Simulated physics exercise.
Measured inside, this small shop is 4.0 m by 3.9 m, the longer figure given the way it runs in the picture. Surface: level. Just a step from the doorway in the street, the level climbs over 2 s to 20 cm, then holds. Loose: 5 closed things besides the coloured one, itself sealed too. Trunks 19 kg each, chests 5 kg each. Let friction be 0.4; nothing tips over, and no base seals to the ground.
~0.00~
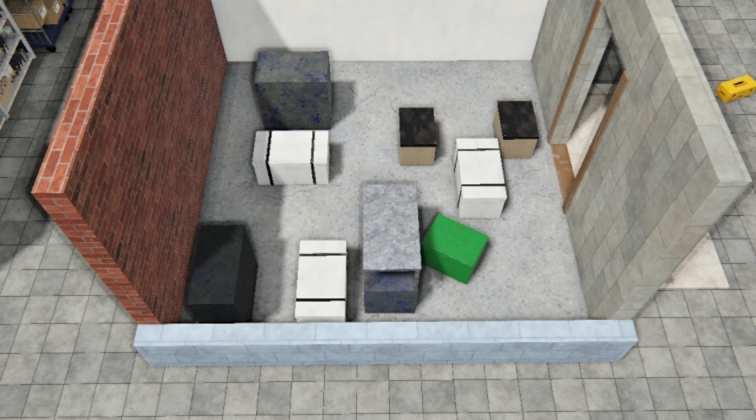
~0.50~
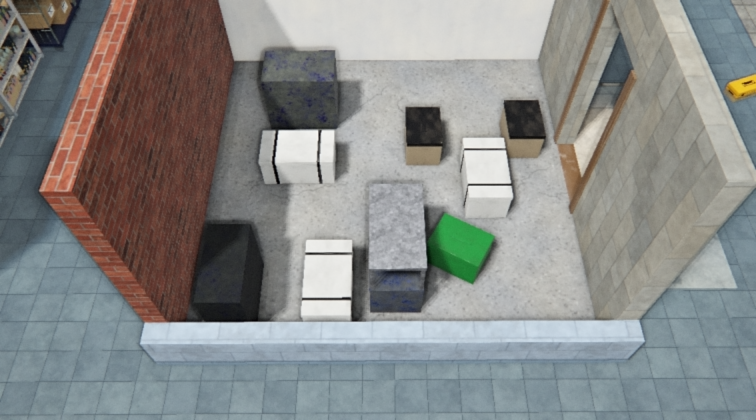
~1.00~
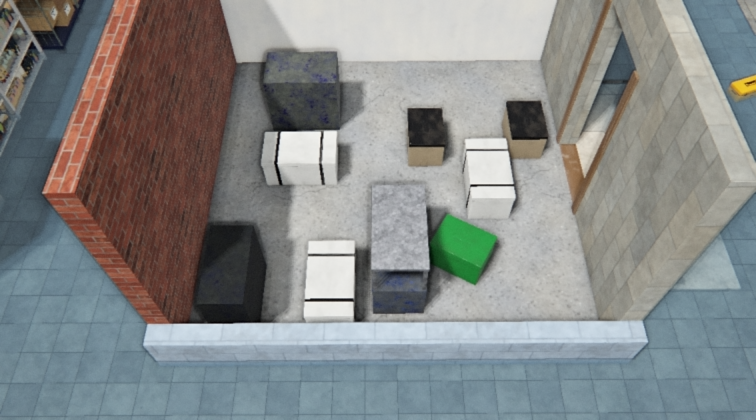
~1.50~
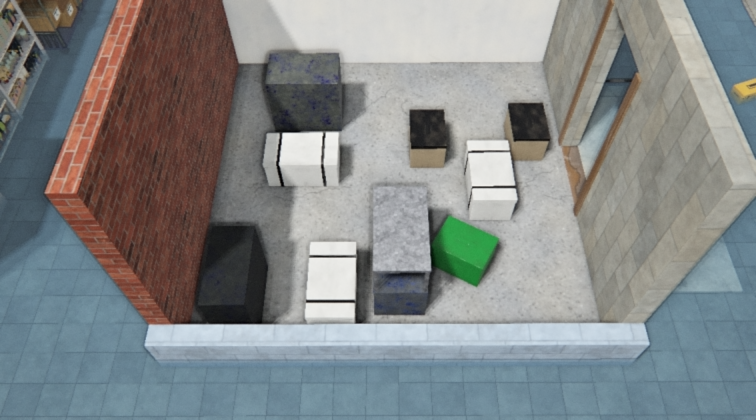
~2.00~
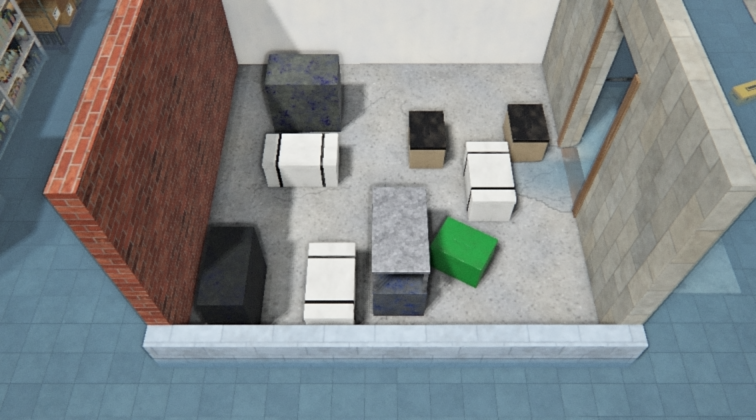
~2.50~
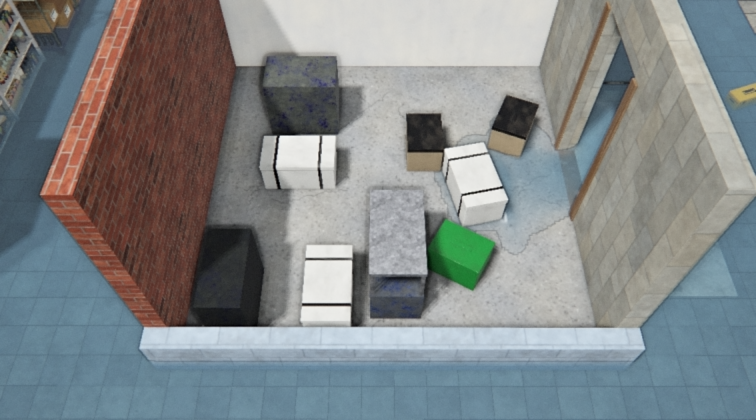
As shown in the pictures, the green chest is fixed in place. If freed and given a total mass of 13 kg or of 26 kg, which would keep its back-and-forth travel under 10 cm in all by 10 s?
Only big one works.
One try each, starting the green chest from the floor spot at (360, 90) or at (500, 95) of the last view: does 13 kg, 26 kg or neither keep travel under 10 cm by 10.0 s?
For the first spot only the heavier suffices, for the second the lighter suffices.
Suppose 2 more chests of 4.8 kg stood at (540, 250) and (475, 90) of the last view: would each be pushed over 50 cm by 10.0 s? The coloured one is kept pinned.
The first is not as far, the second further.
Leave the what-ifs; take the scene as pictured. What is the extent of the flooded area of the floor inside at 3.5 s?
About 6.0 m2 is covered.
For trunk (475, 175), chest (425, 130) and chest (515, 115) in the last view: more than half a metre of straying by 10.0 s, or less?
Listed order gives above limit, above limit, above limit.
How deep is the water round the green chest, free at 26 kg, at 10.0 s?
Around 5 cm.
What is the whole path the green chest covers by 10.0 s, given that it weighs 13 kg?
About 120 cm altogether.
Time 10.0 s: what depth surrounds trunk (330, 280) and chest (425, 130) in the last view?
About 6 and 10 cm.
After 3.5 s the green chest would be 15 cm from its start with 13 kg and 1 cm from its start with 26 kg; 4 cm of water round it then.
After 4.5 s the green chest would be 60 cm from its start with 13 kg and 1 cm from its start with 26 kg; 4 cm of water round it then.
After 7.0 s the green chest would be 68 cm from its start with 13 kg and 1 cm from its start with 26 kg; 5 cm of water round it then.
After 10.0 s the green chest would be 69 cm from its start with 13 kg and 1 cm from its start with 26 kg; 5 cm of water round it then.
